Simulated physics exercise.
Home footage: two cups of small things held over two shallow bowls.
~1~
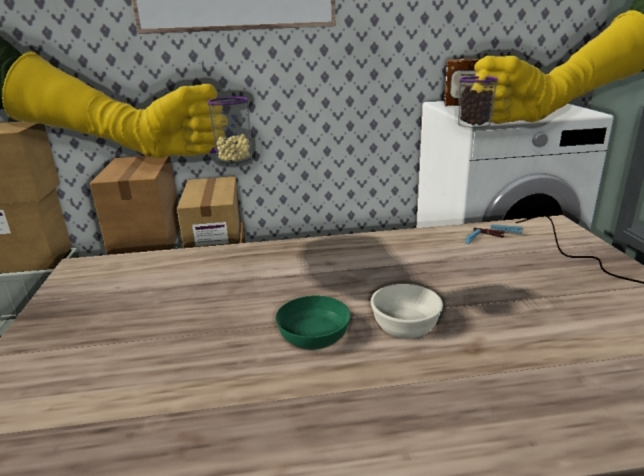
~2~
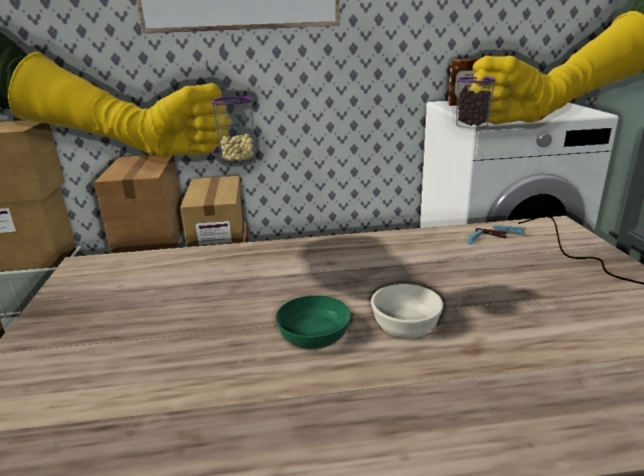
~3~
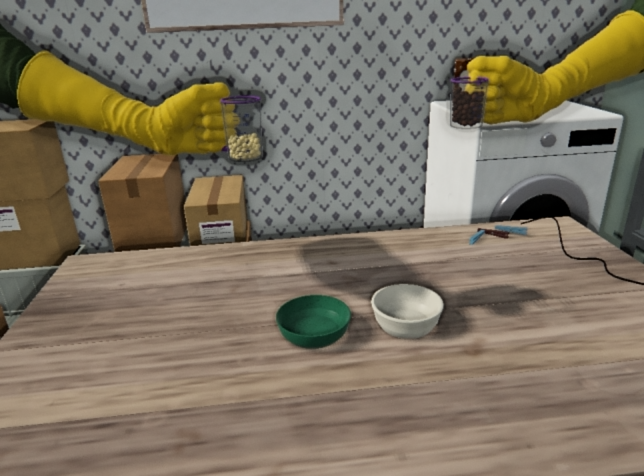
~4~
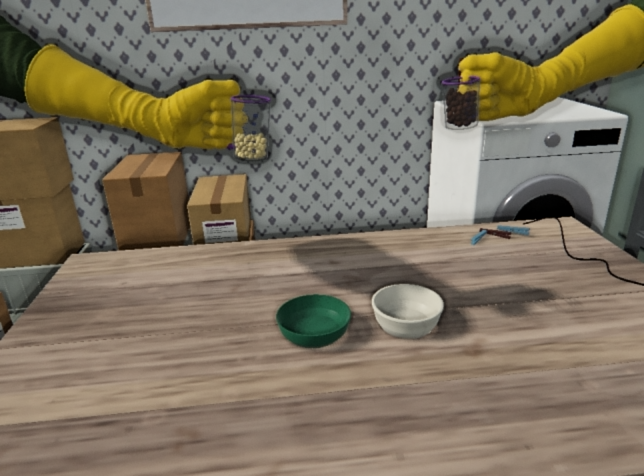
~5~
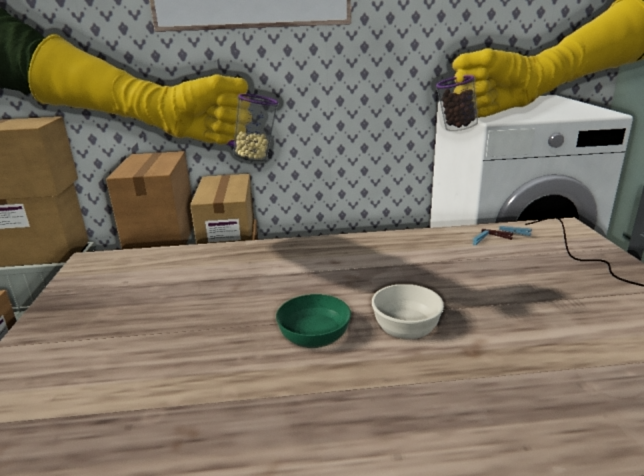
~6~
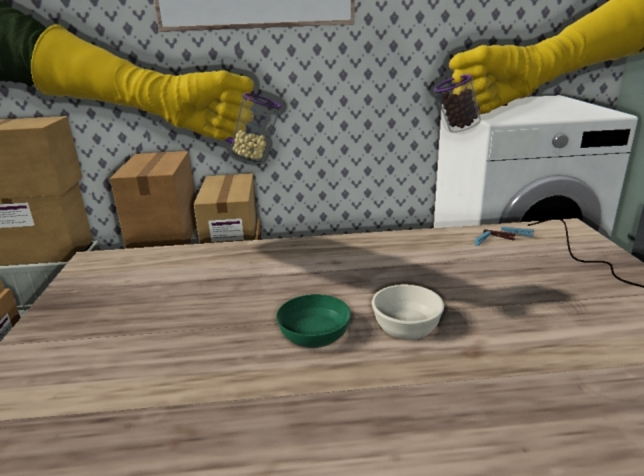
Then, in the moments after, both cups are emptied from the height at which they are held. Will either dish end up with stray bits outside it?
One by one: Left dish: Bits lost, right dish: Bits lost.
Then, 0.50 s past the last view, left, all still in the cup; right, all still in the cup.
Then, 1.04 s past the last view, left, all still in the cup; right, nearly all still in the cup, a stray few in the air.
Then, 1.68 s past the last view, left, about half in the dish, about half in the air; right, about two thirds in the dish, a small part outside the dish, about a quarter in the air.
Finally, left, nearly all in the dish, a small part outside the dish; right, most in the dish, a small part outside the dish.
